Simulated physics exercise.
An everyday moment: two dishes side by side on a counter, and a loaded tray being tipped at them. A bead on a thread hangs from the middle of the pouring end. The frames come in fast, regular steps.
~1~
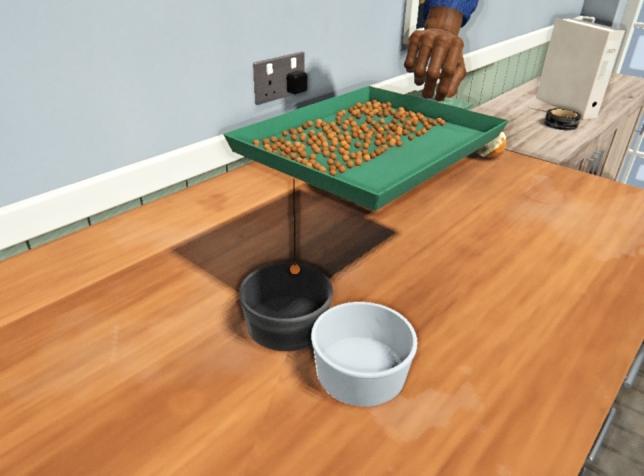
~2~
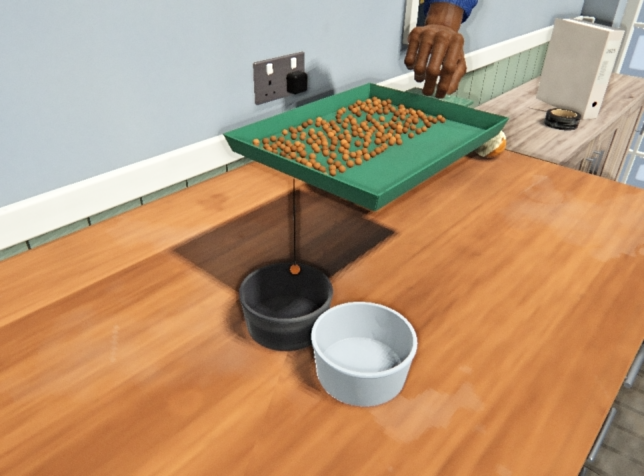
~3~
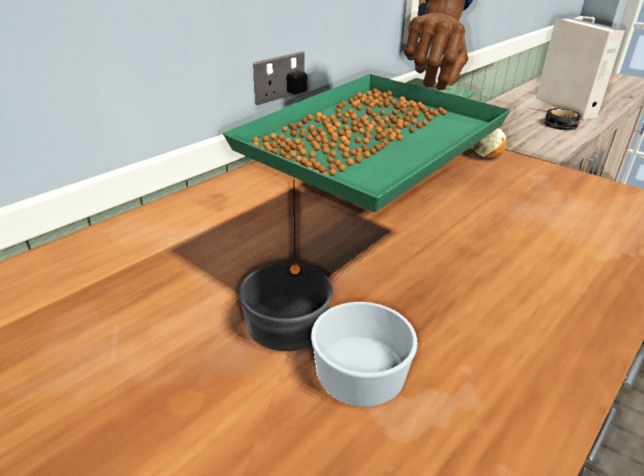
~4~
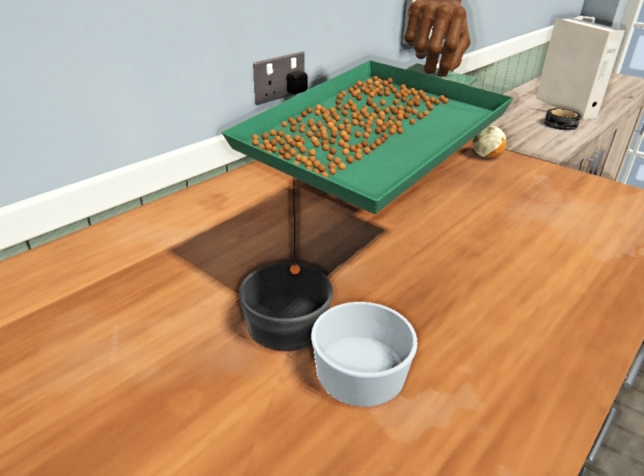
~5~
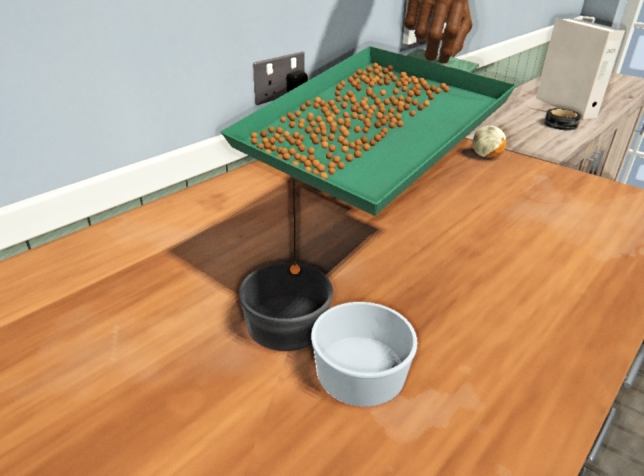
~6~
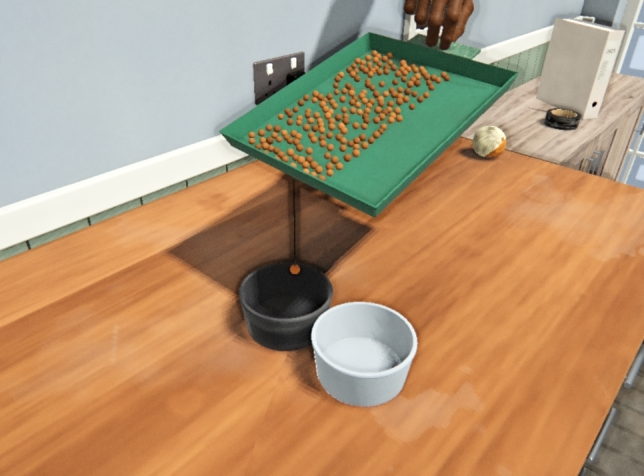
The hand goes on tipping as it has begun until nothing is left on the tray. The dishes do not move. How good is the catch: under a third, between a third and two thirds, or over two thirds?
In the dishes lies more than two thirds of it.
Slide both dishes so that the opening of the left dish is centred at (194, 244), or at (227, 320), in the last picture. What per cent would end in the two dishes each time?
In turn 10 and 20 in a hundred.
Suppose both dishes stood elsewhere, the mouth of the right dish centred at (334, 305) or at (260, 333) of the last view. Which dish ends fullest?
One: The dish on the right. Two: The right one.
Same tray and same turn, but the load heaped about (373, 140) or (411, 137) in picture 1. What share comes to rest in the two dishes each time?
Roughly 90 per cent, and 90 per cent.
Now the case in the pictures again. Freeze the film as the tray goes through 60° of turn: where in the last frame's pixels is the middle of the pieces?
Close to (323, 182).
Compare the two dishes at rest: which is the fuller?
Fuller: The right dish.
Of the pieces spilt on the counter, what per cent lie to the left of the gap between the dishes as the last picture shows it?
About 90 per cent.
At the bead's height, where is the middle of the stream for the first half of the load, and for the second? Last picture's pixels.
Early half (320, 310), late half (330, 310).
Soon, tray tipped steeply; most on the tray; a stray few in the right dish; a stray few outside both; a small part in the air.
A while on, tray tipped right over; a small part on the tray; about a third in the right dish; about a quarter in the left dish; a small part outside both; about a quarter in the air.
Towards the end, tray tipped past a quarter turn; about half in the right dish; about a quarter in the left dish; about a quarter outside both.
Finally, tray tipped past a quarter turn; about half in the right dish; about a quarter in the left dish; about a quarter outside both.
